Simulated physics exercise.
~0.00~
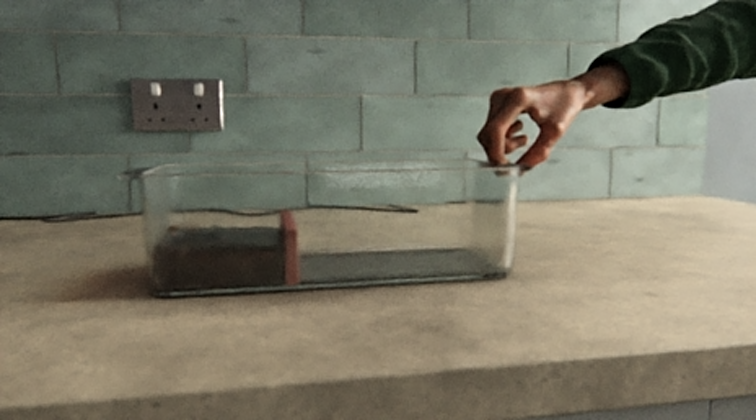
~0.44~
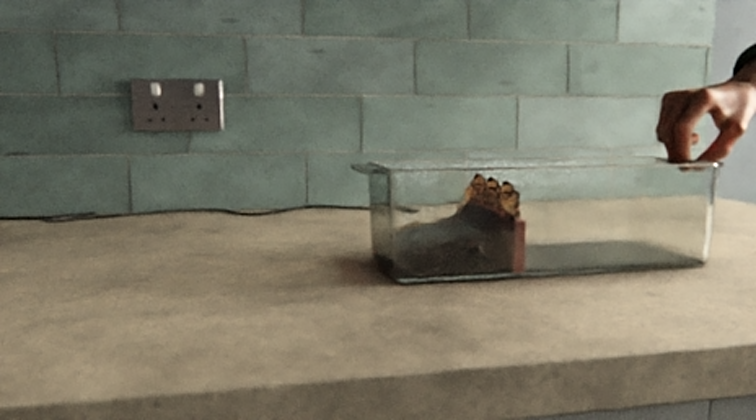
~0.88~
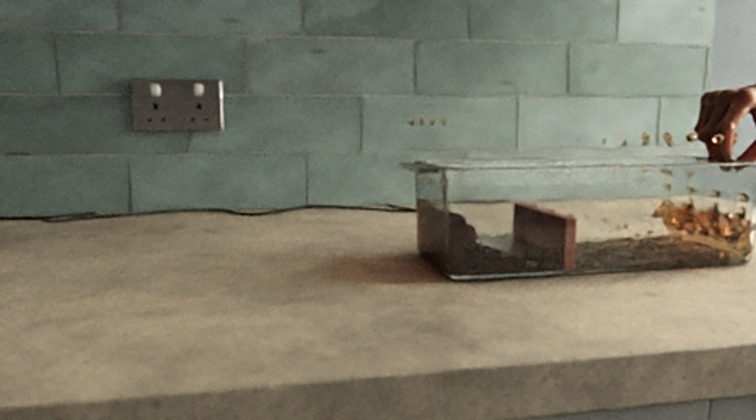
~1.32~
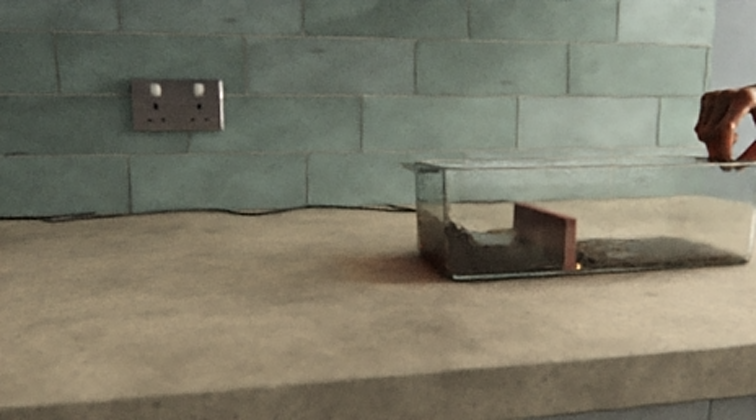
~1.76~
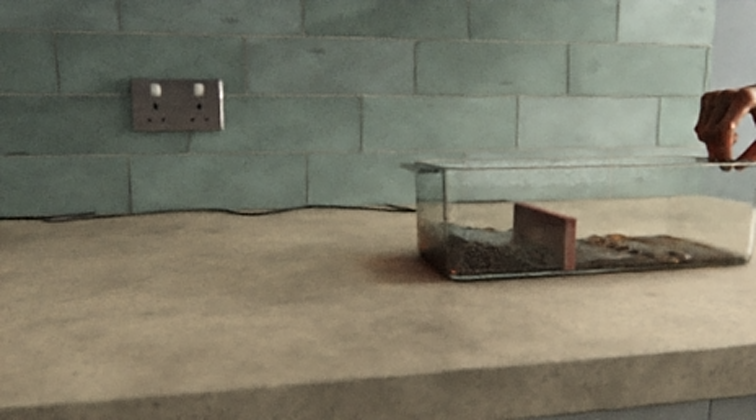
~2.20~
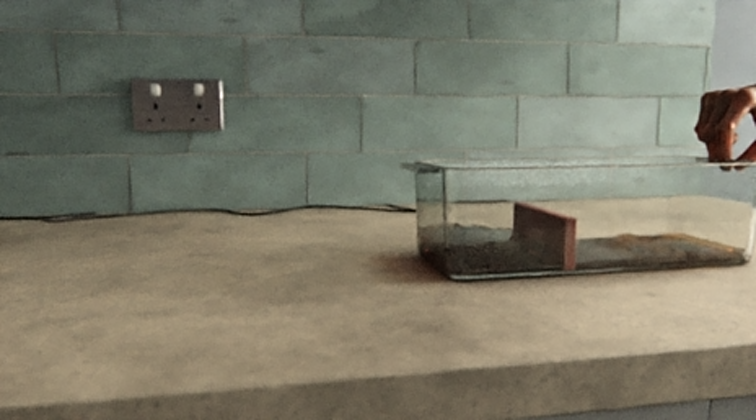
The video shows a hand pulling a clear box of dark liquid, split by a low reddish wall, to the right along a worktop; the liquid surges over the wall, splashes up at the right end, and settles on both sides as the box rests.
